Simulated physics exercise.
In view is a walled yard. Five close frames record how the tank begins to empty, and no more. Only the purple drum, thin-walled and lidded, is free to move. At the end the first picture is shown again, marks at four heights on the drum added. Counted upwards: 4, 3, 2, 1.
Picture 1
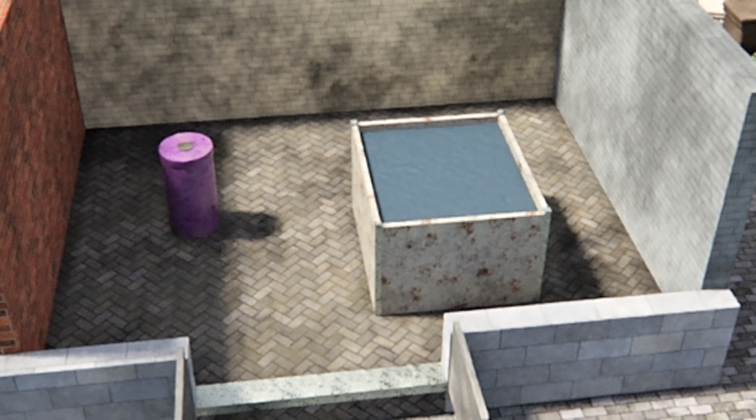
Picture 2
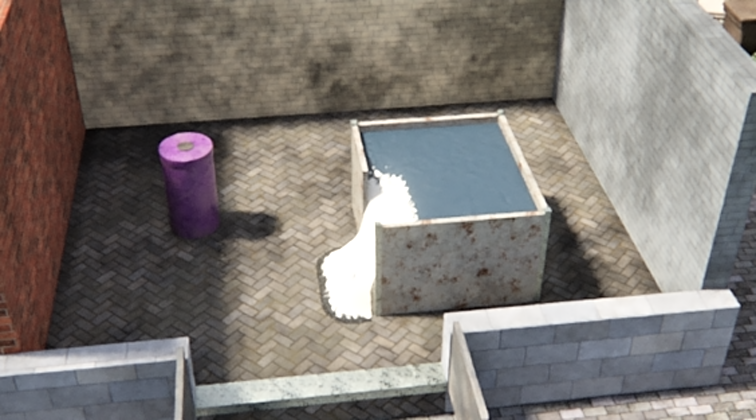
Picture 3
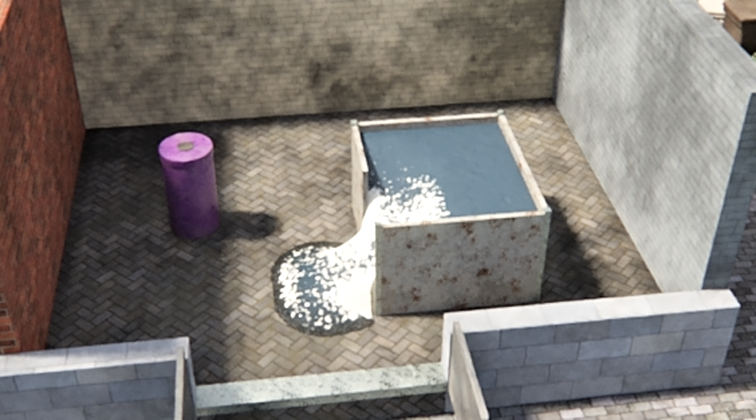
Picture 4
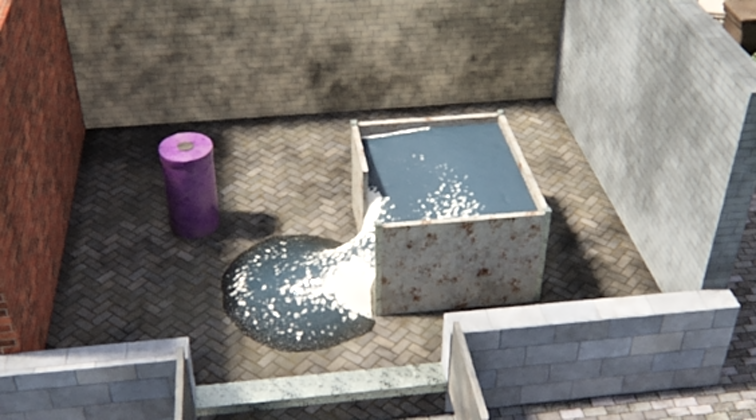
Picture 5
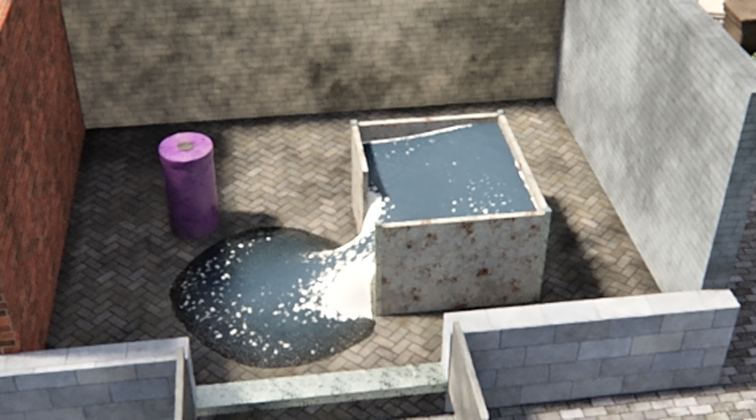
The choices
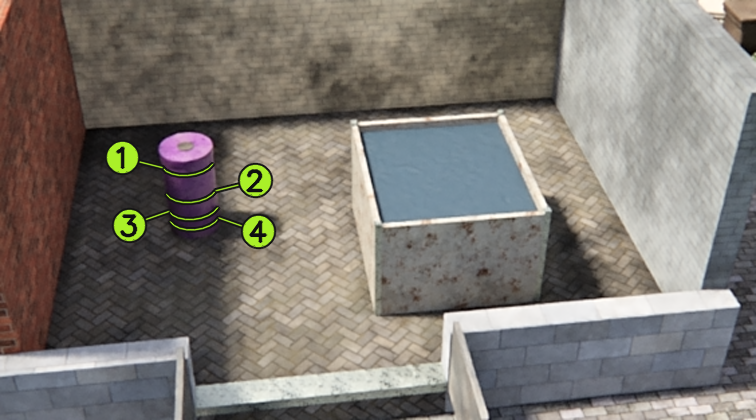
In the video, water pours from the left side of a full, stained tank in a walled yard, foaming onto the brick paving and spreading leftward in a widening pool, while a purple drum stands still nearby.
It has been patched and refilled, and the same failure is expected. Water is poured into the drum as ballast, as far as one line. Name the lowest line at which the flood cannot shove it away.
Line 3.
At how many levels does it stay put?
Three.
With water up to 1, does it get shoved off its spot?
No.
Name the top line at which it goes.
That is line 4.
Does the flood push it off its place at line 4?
Yes.
On the marked copy, 1 at (187, 175); 2 at (191, 202); 3 at (193, 219); 4 at (194, 229); from the bottom up 4, 3, 2, 1.
For line 1, it does not move.
For line 2, it does not move.
For line 3, it does not move.
For line 4, it is pushed about its own width away.
